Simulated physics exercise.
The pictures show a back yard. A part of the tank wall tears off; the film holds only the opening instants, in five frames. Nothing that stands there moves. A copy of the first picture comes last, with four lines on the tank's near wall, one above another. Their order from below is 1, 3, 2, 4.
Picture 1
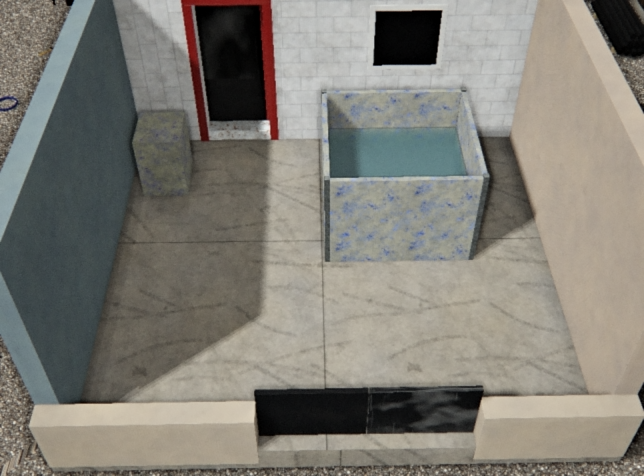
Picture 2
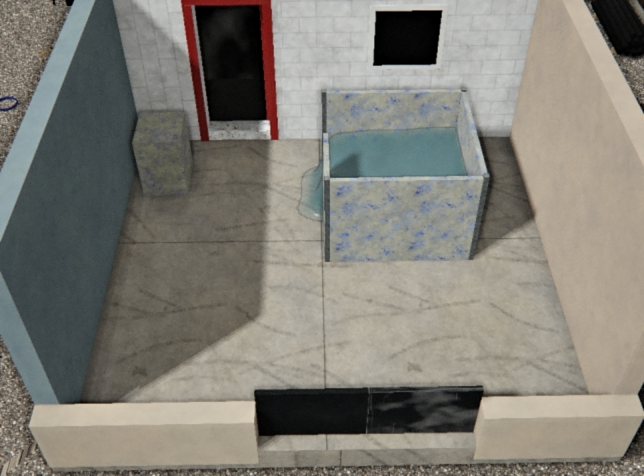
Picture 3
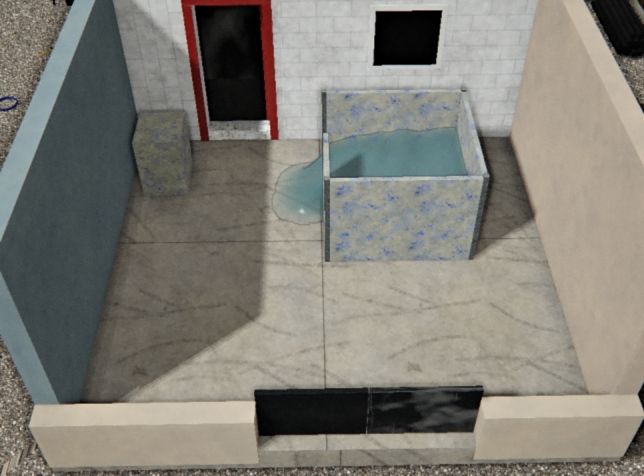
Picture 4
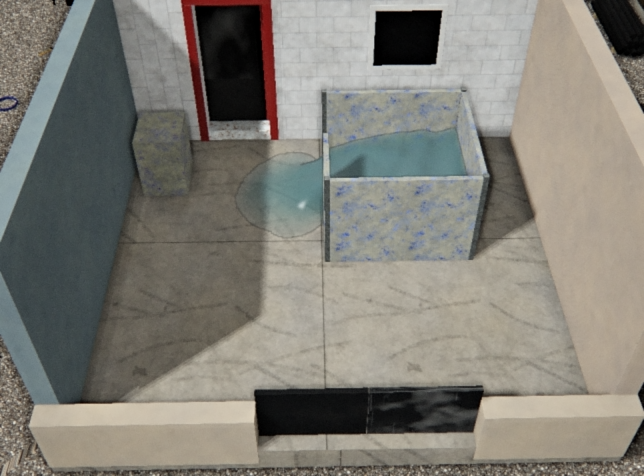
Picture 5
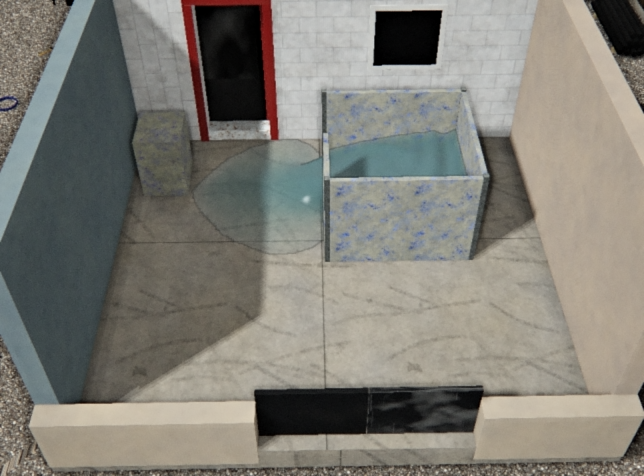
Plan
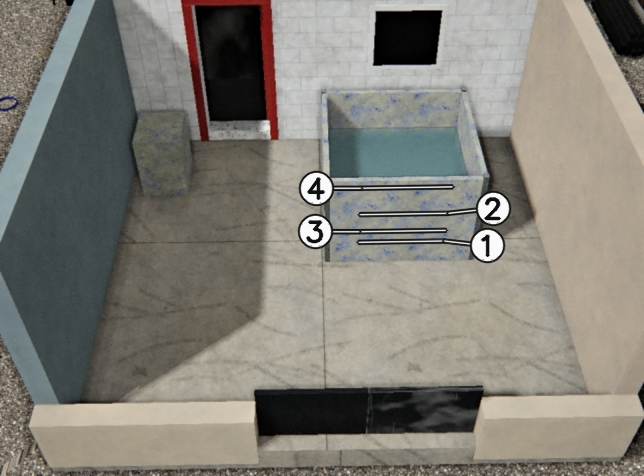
Water pours from the left side of a blue-speckled stone tank and spreads leftward across the paving in a widening, rounded pale-blue sheet, while the level inside sinks at that side. The still camera looks down from above into a walled back yard. A red-framed dark doorway and small black window mark the white brick wall, with a blue wall left, beige right, and a shut black gate in front.
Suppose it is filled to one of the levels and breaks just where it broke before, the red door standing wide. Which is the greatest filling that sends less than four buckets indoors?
3.
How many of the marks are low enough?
Two of the four.
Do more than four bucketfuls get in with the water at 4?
Yes, it does.
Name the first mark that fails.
The answer is 2.
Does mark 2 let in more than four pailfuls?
Yes, that goes wrong.
In white, 1 at (401, 241); 2 at (404, 213); 3 at (402, 231); 4 at (406, 187); from the bottom up 1, 3, 2, 4.
With 1, nothing gets over.
With 2, about 13 bucketfuls get in.
With 3, a bucket or two gets in.
With 4, dozens of bucketfuls pour in.
